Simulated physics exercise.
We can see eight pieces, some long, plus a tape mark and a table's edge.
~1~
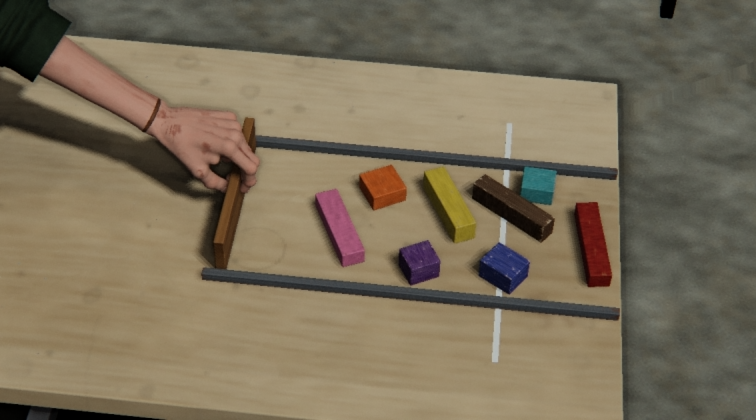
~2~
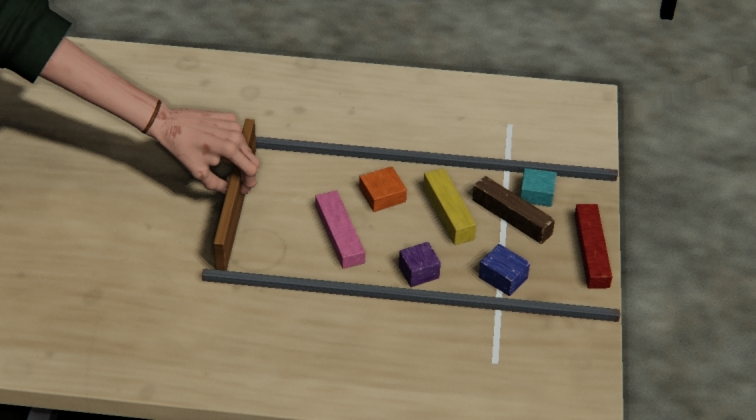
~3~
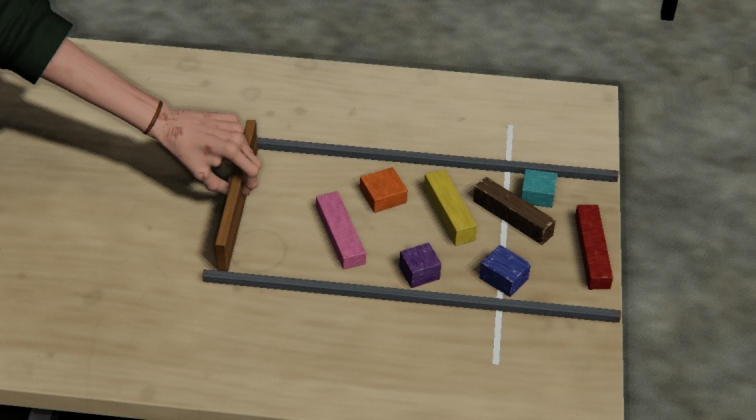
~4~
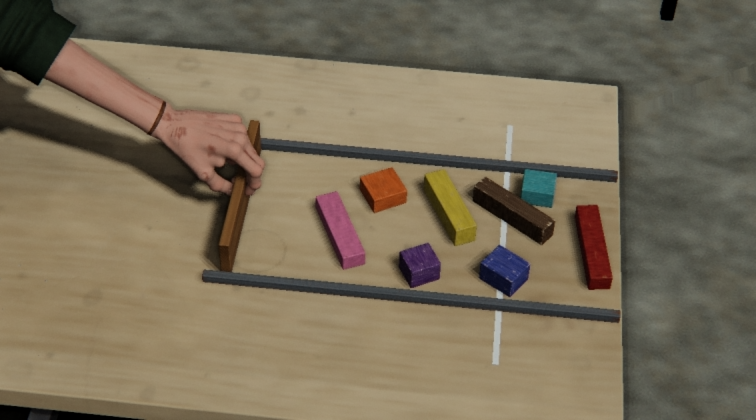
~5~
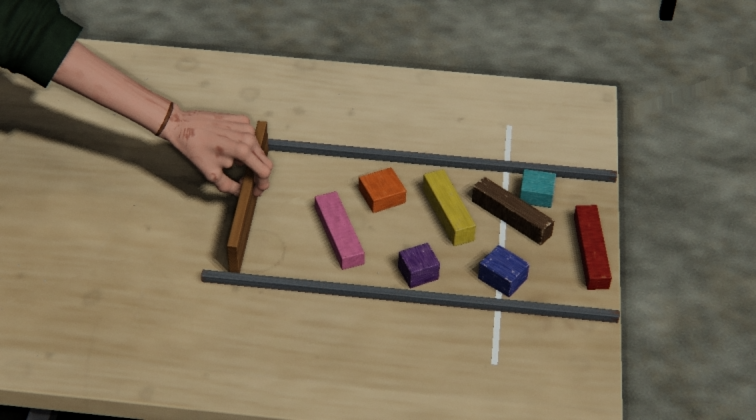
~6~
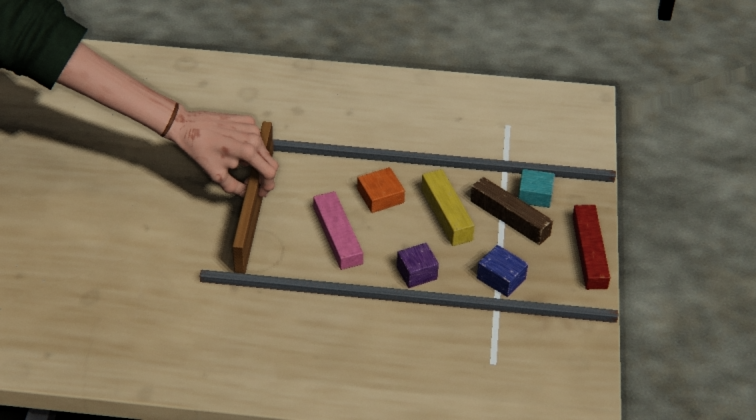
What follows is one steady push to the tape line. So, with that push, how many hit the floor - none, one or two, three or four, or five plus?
The count that comes down will most likely be nil.
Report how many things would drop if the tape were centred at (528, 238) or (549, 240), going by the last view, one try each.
In order, 1 and 3.
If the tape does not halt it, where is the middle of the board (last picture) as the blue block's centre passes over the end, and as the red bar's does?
I'd say about (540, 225) for the first one and about (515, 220) for the second.
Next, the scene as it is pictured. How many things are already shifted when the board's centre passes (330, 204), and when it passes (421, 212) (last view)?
Respectively 1 and 5.
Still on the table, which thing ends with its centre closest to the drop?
It would be the red bar.
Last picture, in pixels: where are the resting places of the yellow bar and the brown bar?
One ends up near (551, 210) and the other near (573, 226).
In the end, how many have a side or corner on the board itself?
2 in contact.
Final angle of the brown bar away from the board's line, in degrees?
Angle: Around 0°.
A little later, none off yet; red bar at rest near (591, 246); turquoise block at rest near (536, 188); brown bar at rest near (511, 210).
Next, none off yet; red bar at rest near (591, 246); turquoise block at rest near (536, 188); brown bar moving near (515, 211).
Later still, none off yet; red bar at rest near (591, 246); turquoise block shifted about its own width near (560, 186); brown bar shifted a little near (554, 222).
When it is over, the number that fall off is zero.
